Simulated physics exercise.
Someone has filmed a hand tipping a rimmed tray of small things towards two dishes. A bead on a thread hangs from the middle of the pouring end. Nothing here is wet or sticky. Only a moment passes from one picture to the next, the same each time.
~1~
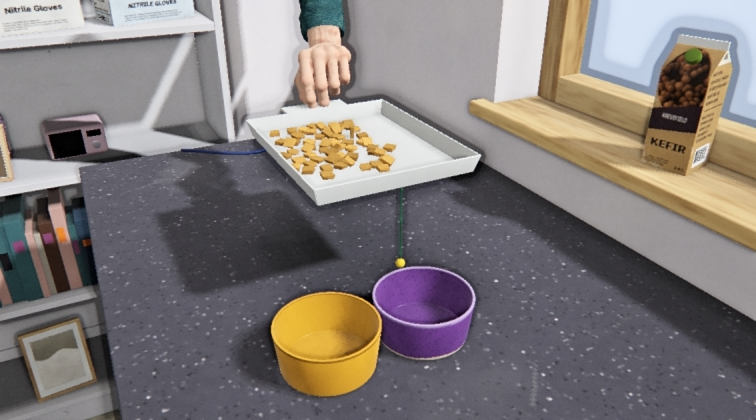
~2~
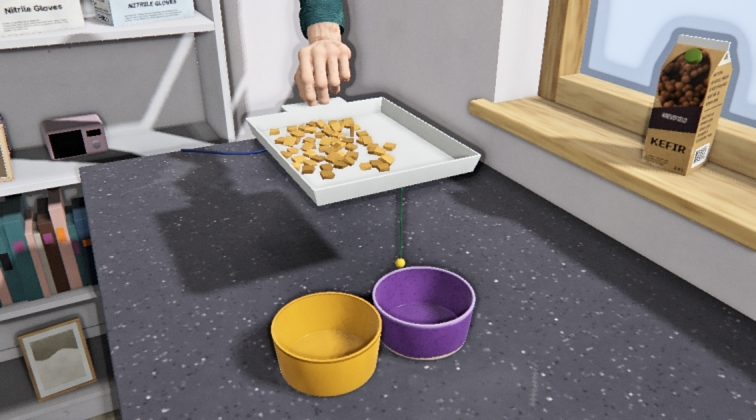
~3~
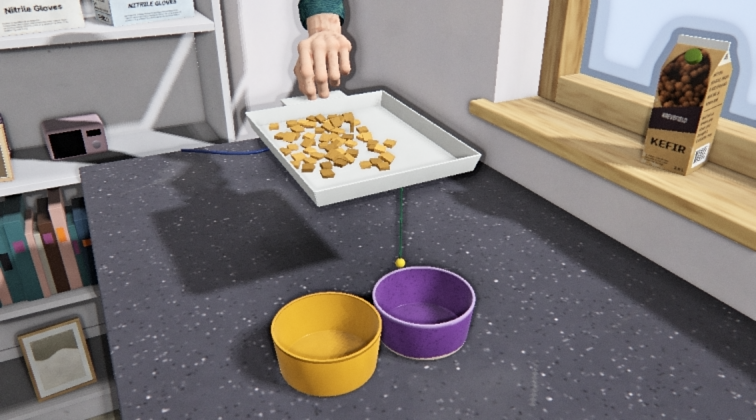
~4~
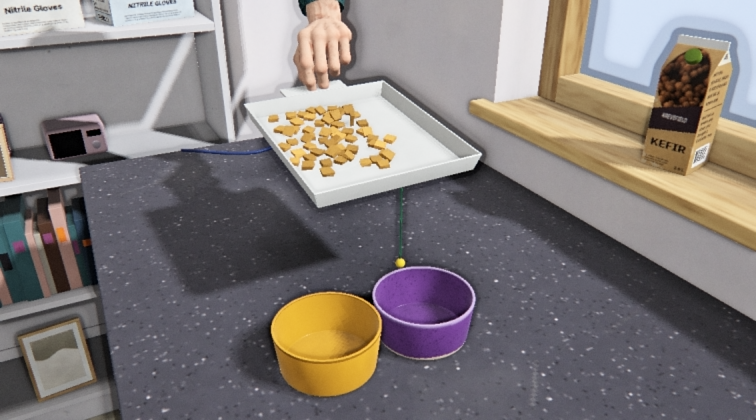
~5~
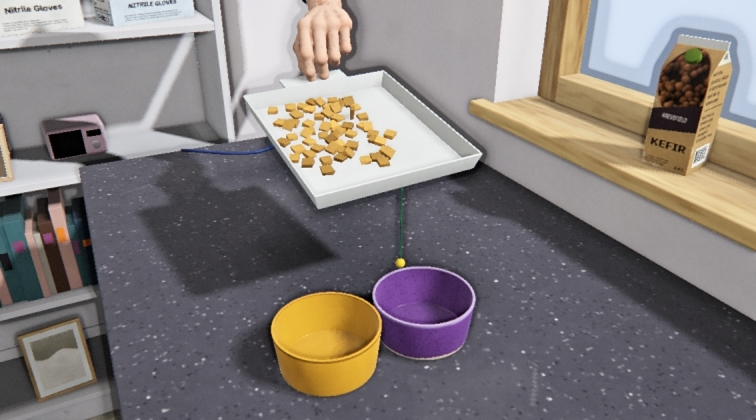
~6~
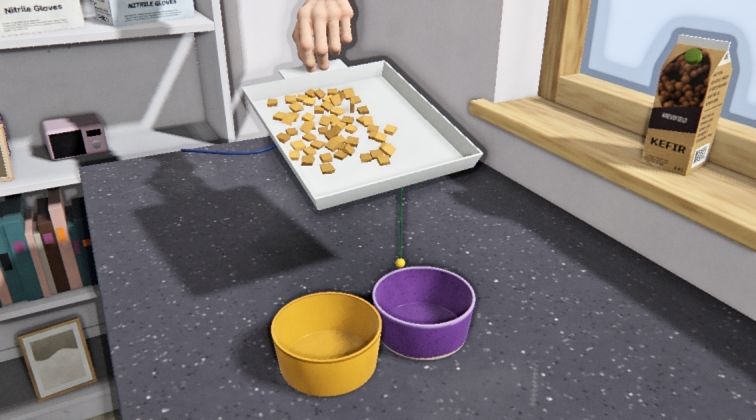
On a dark speckled counter by a window, a hand slowly raised the back of a white tray of small brown squares, tilting it slightly towards a yellow bowl and a purple one.
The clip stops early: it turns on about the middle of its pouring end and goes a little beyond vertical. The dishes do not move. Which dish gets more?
It favours the left dish.
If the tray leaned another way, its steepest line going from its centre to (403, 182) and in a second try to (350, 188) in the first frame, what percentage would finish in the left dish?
The first gives 10 %, the second 60 %.
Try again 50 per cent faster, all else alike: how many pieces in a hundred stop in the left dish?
It comes to 60 per cent or so.
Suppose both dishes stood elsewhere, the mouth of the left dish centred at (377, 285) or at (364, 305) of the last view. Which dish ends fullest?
First the left-hand dish, then left.
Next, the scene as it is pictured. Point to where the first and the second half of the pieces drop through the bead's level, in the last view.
Early half (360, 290), late half (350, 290).
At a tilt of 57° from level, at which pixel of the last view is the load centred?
At about (353, 179).
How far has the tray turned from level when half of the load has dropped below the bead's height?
At about 105°.
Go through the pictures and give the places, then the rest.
In the first frame, corners of the pouring end near (318, 187) and (474, 154), level; middle of the load near (339, 147), cereal squares; left dish near (350, 373); right dish near (450, 338); bead on its thread near (400, 263).
In the second frame, corners of the pouring end near (318, 187) and (474, 154), level; middle of the load near (339, 145).
In the third frame, corners of the pouring end near (318, 188) and (474, 154), tipped barely, lowest at the left corner; middle of the load near (339, 142).
In the fourth frame, corners of the pouring end near (318, 190) and (475, 153), tipped a little, lowest at the left corner; middle of the load near (339, 136).
In the fifth frame, corners of the pouring end near (318, 192) and (475, 152), tipped a little, lowest at the left corner; middle of the load near (339, 131).
In the sixth frame, corners of the pouring end near (318, 194) and (476, 152), tipped a little, lowest at the left corner; middle of the load near (339, 126); left dish near (350, 373); right dish near (450, 338).
Shortly afterwards, tray tipped steeply; all but a few on the tray; only a few in the air.
Next, tray tipped right over; all but a few on the tray; a little in the left dish; only a few in the right dish; only a few in the air.
Some moments later, tray tipped past a quarter turn; near two thirds in the left dish; near a third in the right dish; a little outside both.
In the end, tray tipped past a quarter turn; near two thirds in the left dish; near a third in the right dish; a little outside both.
